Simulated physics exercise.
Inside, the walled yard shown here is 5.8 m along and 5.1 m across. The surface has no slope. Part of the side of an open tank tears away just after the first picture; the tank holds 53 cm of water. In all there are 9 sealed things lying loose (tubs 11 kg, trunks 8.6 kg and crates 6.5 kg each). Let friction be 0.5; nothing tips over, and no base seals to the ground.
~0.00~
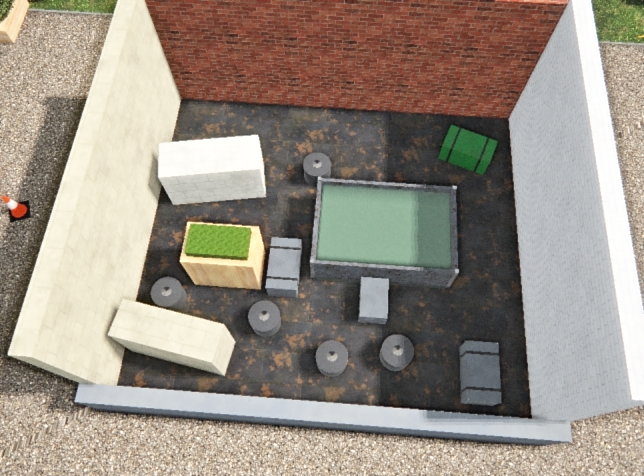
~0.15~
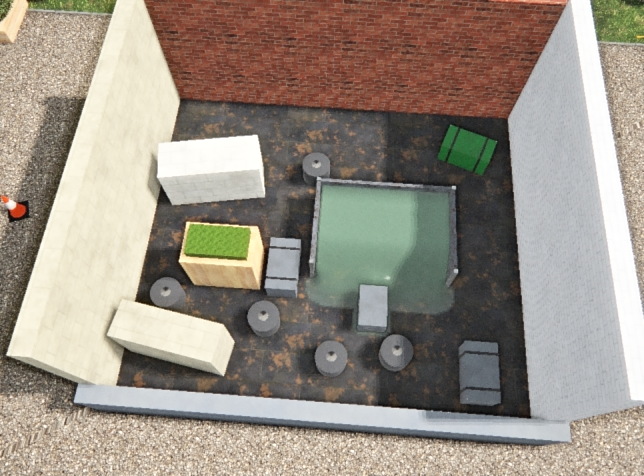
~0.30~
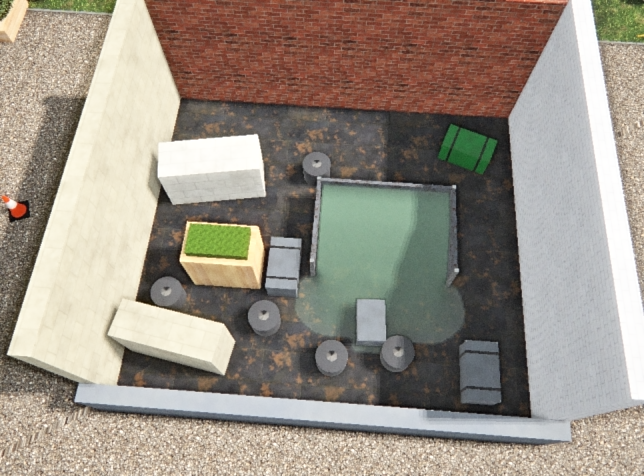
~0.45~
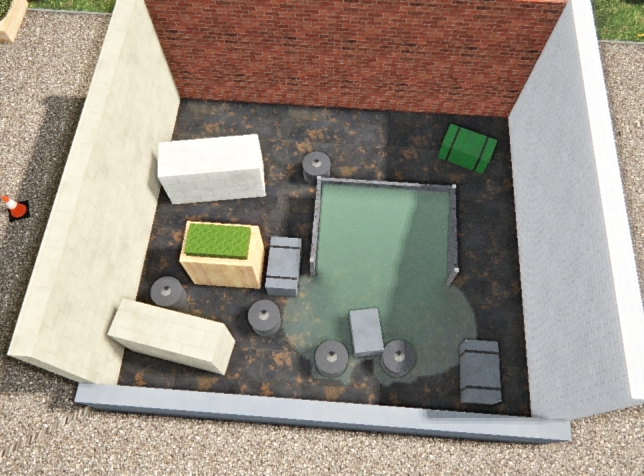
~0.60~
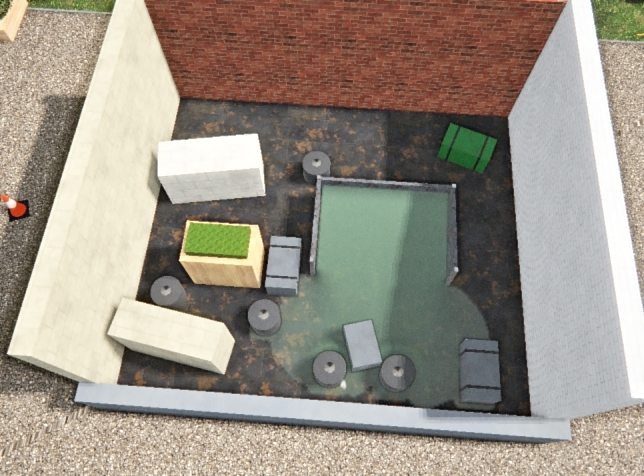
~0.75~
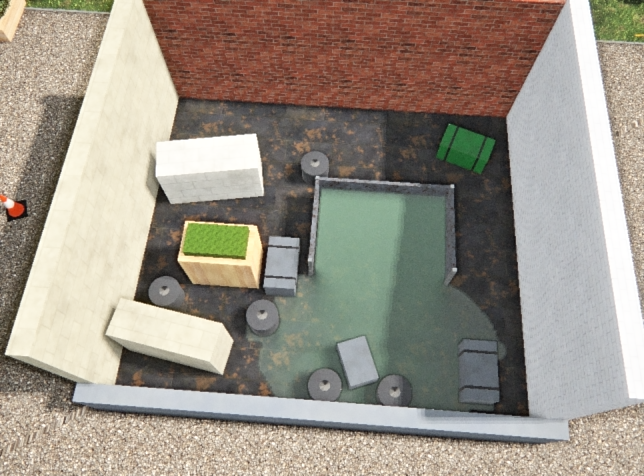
Green water spreading from the open front of a tank in a walled yard, shifting a grey block, then two round objects.
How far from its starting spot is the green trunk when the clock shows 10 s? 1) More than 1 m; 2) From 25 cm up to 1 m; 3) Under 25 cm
1.
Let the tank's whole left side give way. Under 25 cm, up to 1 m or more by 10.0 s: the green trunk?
So the green trunk shifts partway.
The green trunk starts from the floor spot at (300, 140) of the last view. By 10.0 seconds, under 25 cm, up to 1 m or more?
As it turns out, it is swept away.
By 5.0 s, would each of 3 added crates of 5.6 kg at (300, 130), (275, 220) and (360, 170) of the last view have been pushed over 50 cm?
Going through them in the order asked, they come out shy of the mark, shy of the mark and shy of the mark.
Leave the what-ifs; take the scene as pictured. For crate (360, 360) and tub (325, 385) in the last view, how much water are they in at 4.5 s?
Some 9 cm at the first, some 8 cm at the second.
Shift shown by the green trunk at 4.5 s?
Roughly 60 cm.
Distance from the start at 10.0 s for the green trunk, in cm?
Close to 250 cm by then.
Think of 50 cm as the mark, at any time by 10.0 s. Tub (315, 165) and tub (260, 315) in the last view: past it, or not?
The first never reached the threshold, and the second topped the threshold.
After 2.0 s the green trunk is near (468, 142), 0.0 m from its start, aground; 4 afloat.
After 4.5 s the green trunk is near (461, 108), 0.6 m from its start, afloat; 5 afloat.
After 7.0 s the green trunk is near (429, 113), 0.8 m from its start, afloat; 4 afloat.
After 10.0 s the green trunk is near (308, 114), 2.7 m from its start, afloat; 4 afloat.
